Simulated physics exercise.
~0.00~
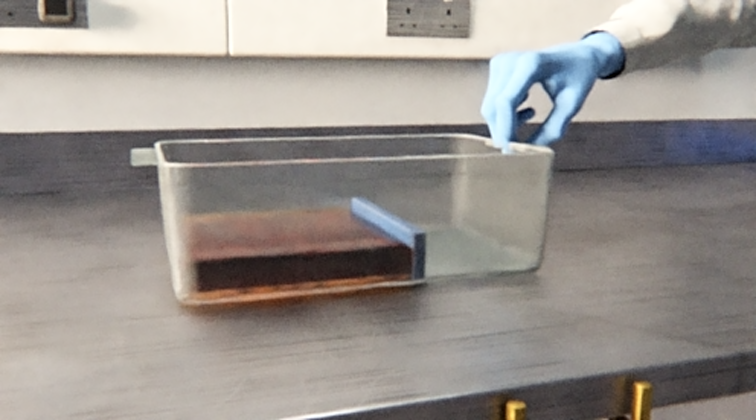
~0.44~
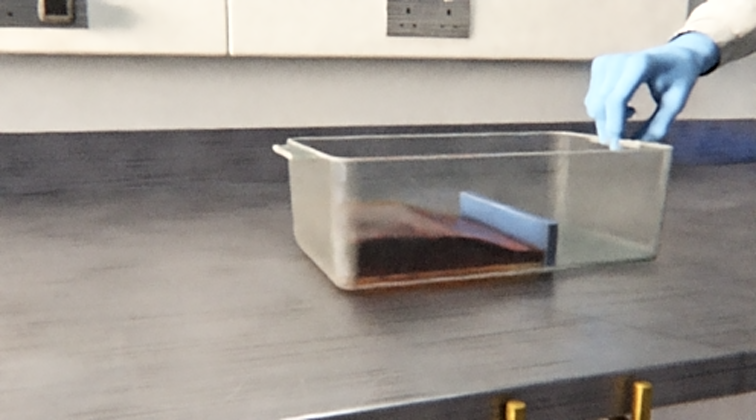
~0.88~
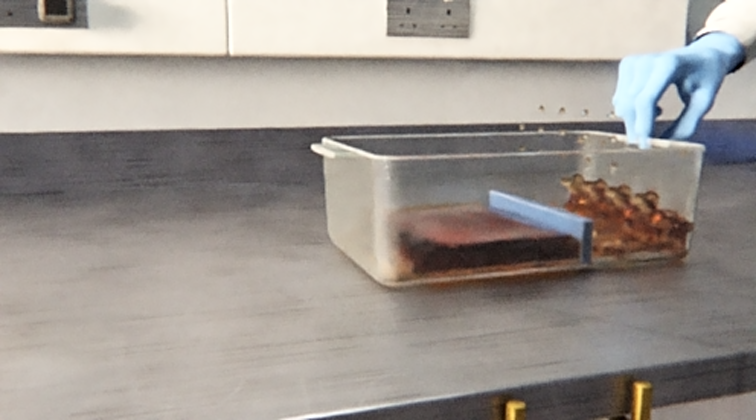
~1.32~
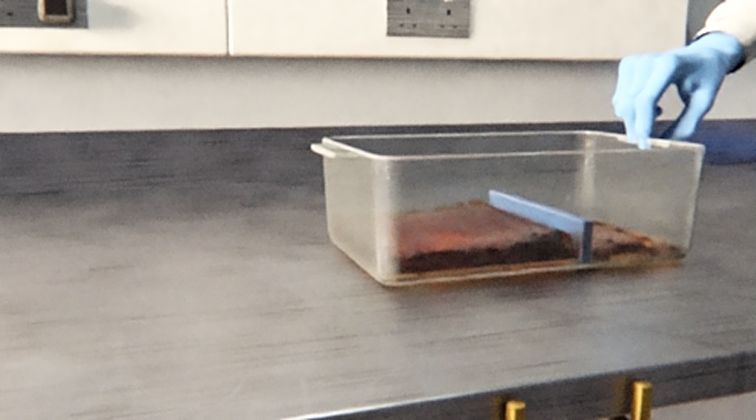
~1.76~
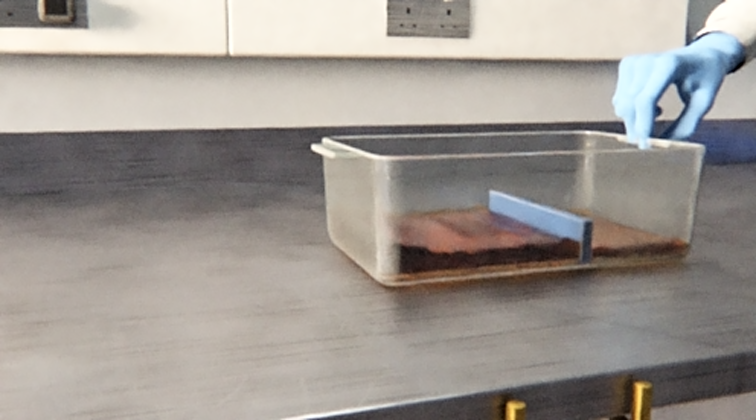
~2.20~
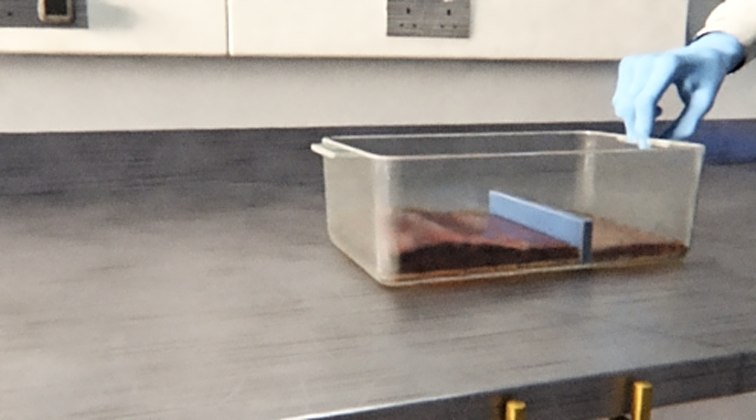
A clear box pulled right by a gloved hand stops, and brown liquid splashes past its divider, then settles on both sides.
